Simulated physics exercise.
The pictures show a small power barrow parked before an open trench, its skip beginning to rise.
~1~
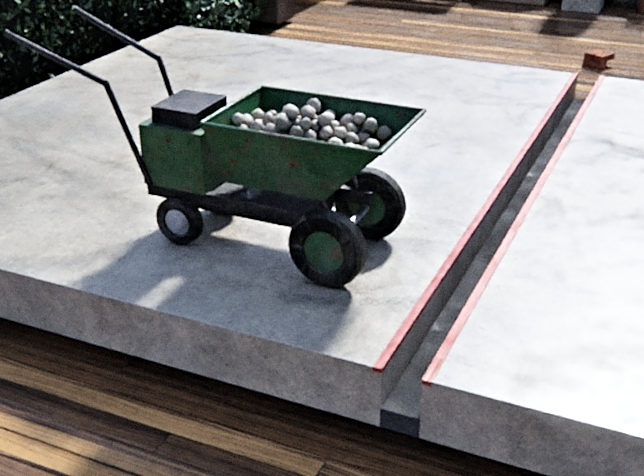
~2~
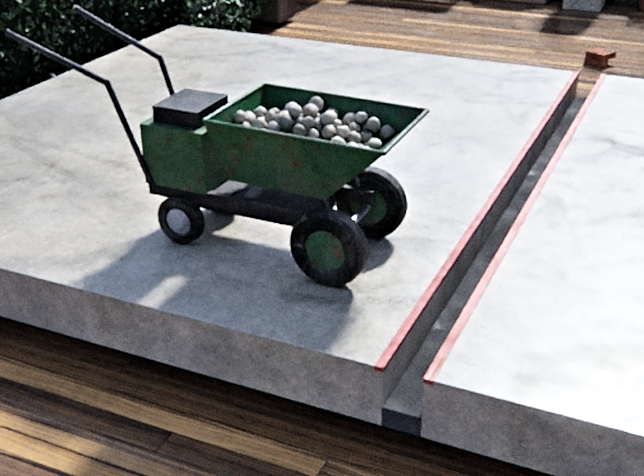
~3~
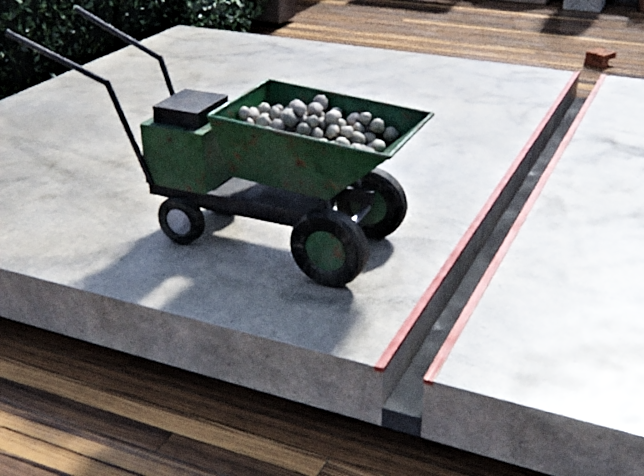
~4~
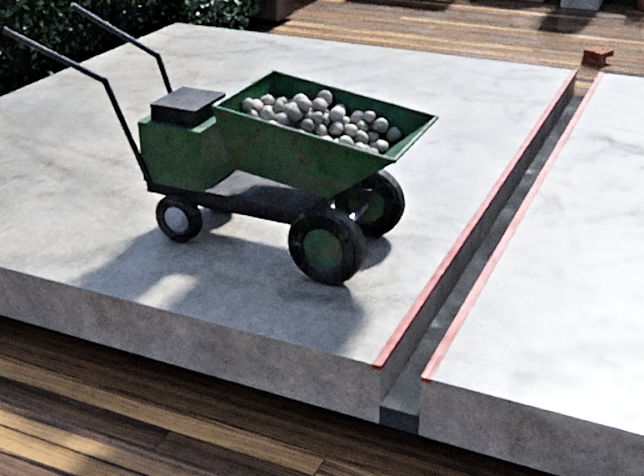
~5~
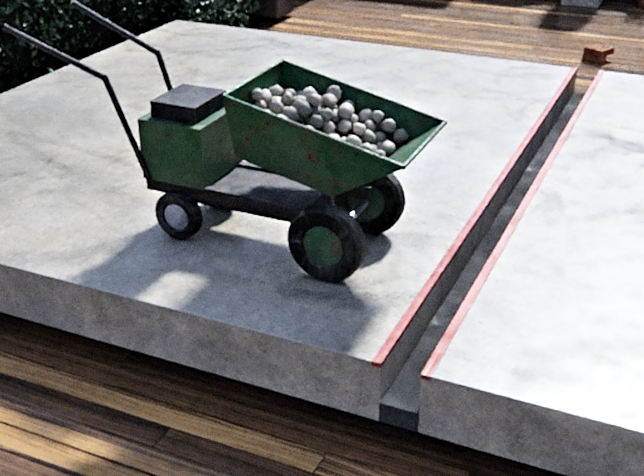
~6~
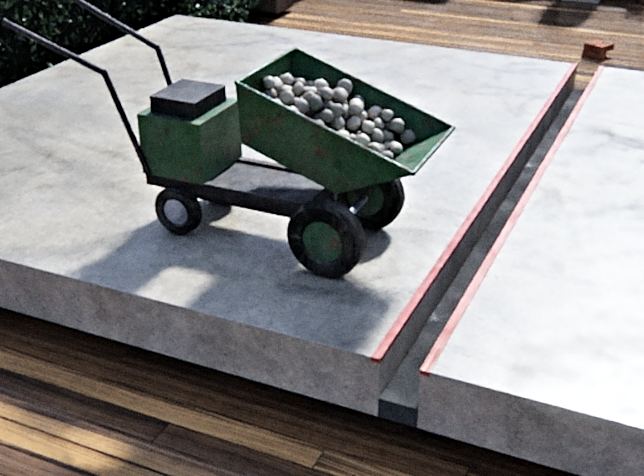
In this clip, a small green power barrow loaded with grey pebbles stands on a pale slab beside a narrow red-edged trench, and its skip gradually tilts forward to the right, its rear lifting away from the chassis.
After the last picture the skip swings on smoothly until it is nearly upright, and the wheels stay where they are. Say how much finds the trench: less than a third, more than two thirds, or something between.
The trench takes under a third.
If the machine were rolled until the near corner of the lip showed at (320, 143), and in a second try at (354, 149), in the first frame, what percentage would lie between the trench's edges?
About 50 and 60 per cent.
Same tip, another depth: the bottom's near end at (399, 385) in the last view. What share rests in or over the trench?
Roughly 20 in a hundred.
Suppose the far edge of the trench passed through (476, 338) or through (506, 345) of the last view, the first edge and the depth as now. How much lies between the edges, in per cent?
Roughly 70 per cent, and 100 per cent.
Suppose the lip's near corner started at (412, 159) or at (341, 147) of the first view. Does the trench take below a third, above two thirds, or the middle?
In turn: Less than a third; in the middle band.
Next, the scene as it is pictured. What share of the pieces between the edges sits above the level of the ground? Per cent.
Some 10 per cent.
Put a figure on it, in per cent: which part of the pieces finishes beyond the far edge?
Near 65 %.
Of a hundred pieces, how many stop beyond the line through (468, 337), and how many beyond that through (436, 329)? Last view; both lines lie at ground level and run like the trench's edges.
Near 50 % and 70 %.
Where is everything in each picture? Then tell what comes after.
The first picture shows lip of the skip (380, 153), level; top of the load (296, 127), river pebbles; first edge of the trench (403, 329); far edge (450, 341), the trench under half as wide as the skip, and about as deep as wide.
The second picture shows lip of the skip (383, 154), level; top of the load (299, 125).
The third picture shows lip of the skip (389, 158), tipped barely; top of the load (300, 114).
The fourth picture shows lip of the skip (394, 162), tipped a little; top of the load (291, 113).
The fifth picture shows lip of the skip (403, 167), tipped a little; top of the load (293, 113).
The sixth picture shows lip of the skip (413, 174), tipped clearly; top of the load (297, 104); first edge of the trench (401, 320); far edge (448, 331).
Just after the last frame, skip tipped steeply; every one in the skip.
A moment on, skip tipped steeply; the larger part in the skip; just a few in or heaped over the trench; about a tenth beyond it; just a few falling.
Further on, skip tipped right over; roughly a quarter in the skip; about a tenth in or heaped over the trench; roughly two thirds beyond it.
When it is over, skip tipped right over; about a tenth in the skip; roughly a quarter in or heaped over the trench; roughly two thirds beyond it.
